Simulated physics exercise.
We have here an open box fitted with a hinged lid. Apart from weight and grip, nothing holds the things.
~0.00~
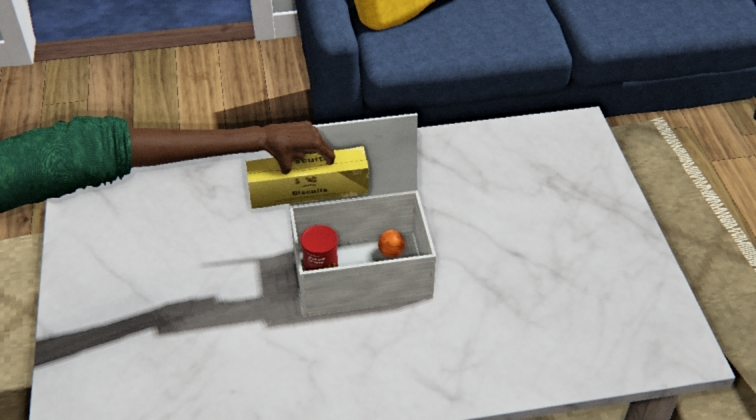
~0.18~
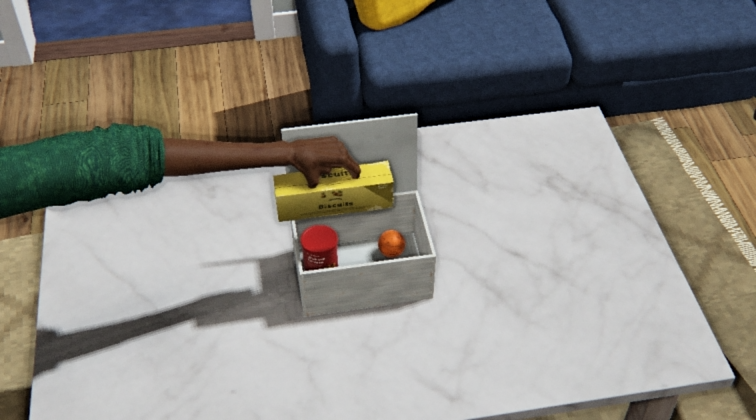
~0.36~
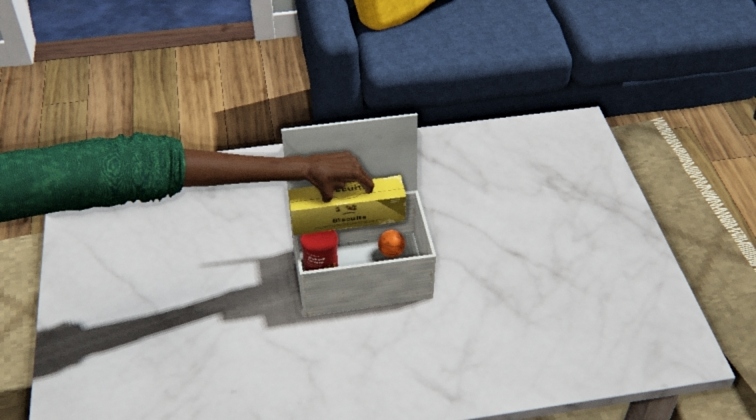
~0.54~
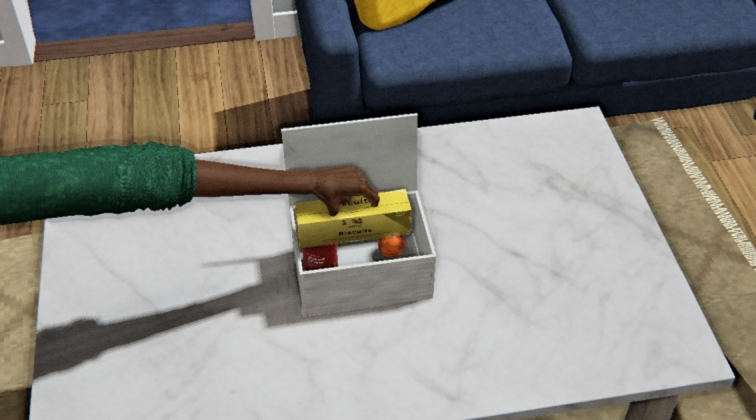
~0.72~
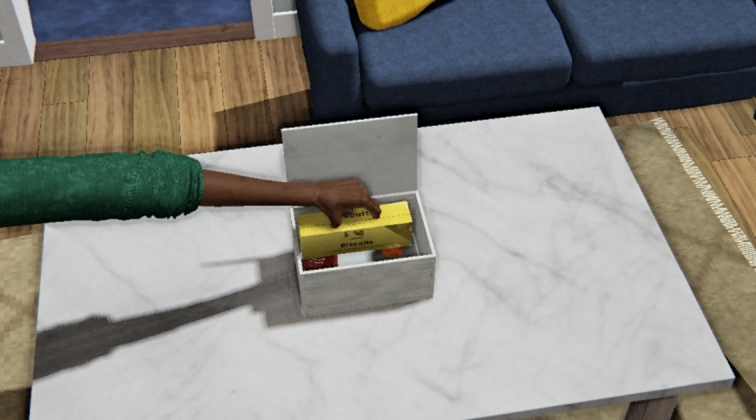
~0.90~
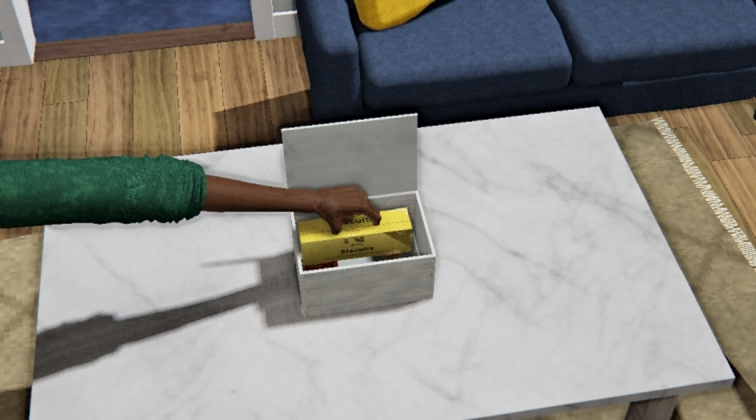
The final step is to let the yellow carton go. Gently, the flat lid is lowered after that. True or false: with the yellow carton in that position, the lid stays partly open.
False, the lid closes.
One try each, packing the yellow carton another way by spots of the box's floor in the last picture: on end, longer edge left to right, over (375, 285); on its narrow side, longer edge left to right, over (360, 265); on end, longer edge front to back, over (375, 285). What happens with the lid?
Okay, so first it doesn't close, then it closes properly, and last it doesn't close.
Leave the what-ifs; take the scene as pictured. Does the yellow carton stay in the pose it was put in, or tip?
Once everything settles, the yellow carton ends up at a slant.
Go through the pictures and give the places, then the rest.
In the first frame, on its way; yellow carton (308, 178); orange ball (392, 244).
In the second frame, on its way; yellow carton (333, 191); orange ball (392, 244).
In the third frame, on its way; yellow carton (347, 205); orange ball (392, 244).
In the fourth frame, on its way; yellow carton (353, 219); orange ball (392, 244).
In the fifth frame, on its way; yellow carton (355, 230).
In the sixth frame, put in, still held; yellow carton (355, 237).
By 1.90 s, lid starting down; yellow carton on its side near (366, 273); orange ball moved a little; red tin moved a little.
By 2.70 s, lid 42° above the rim; yellow carton on its side near (366, 273); orange ball moved a little; red tin moved a little.
When it is over (3.6 s), lid shut; lying over in the box, yellow carton; the other 2 as before. End places, in pixels of the last picture, yellow carton near (366, 273).
